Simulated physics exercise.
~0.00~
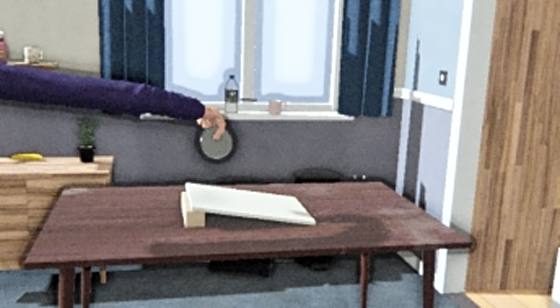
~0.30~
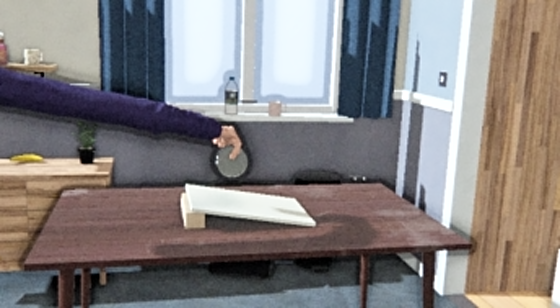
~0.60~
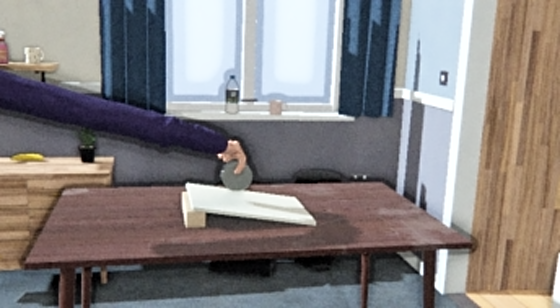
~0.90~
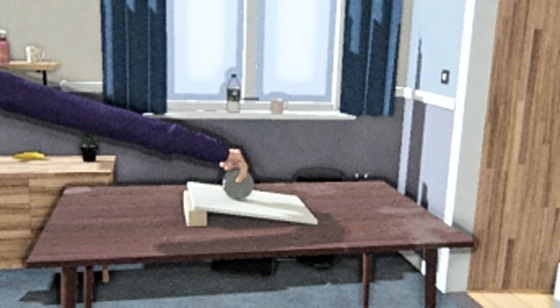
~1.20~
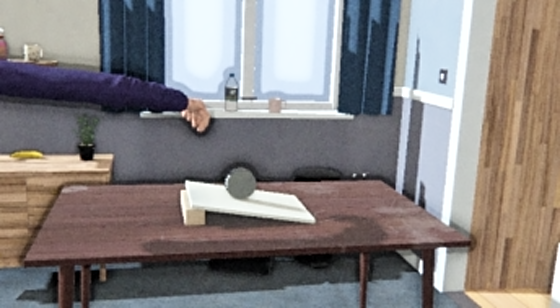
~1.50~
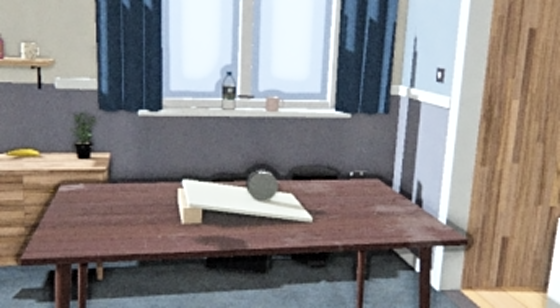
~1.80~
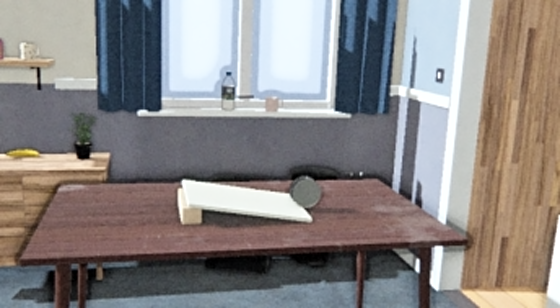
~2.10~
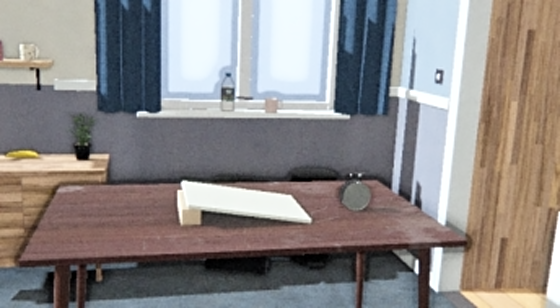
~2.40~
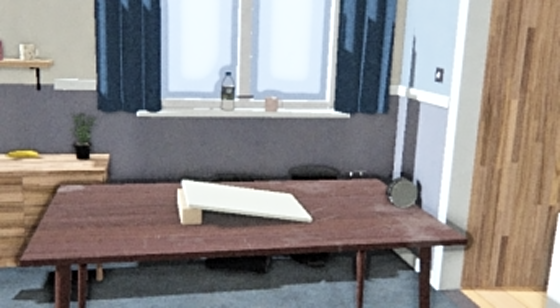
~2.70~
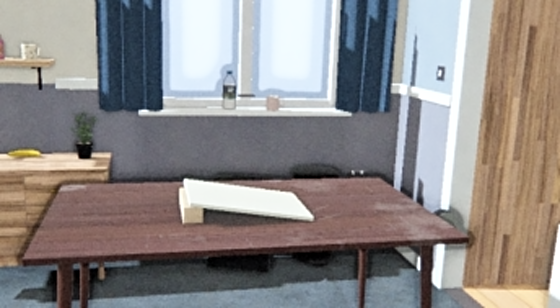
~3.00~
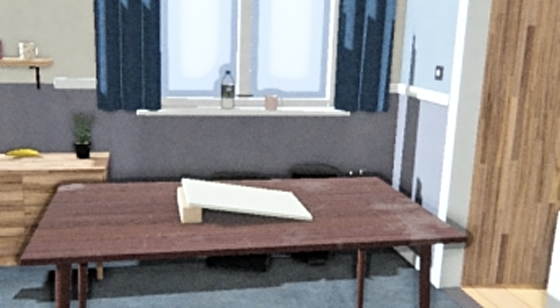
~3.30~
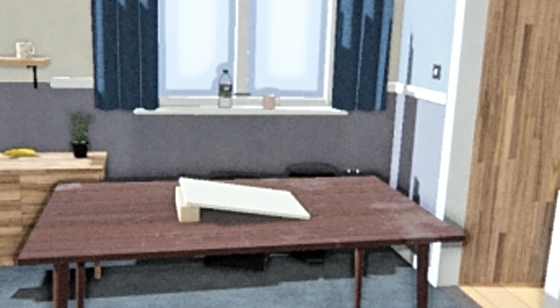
A round black tub is lowered on its edge by a hand onto a propped-up white board on a table and released. It rolls down the slope to the right, continues across the tabletop and drops out of sight past the right end.
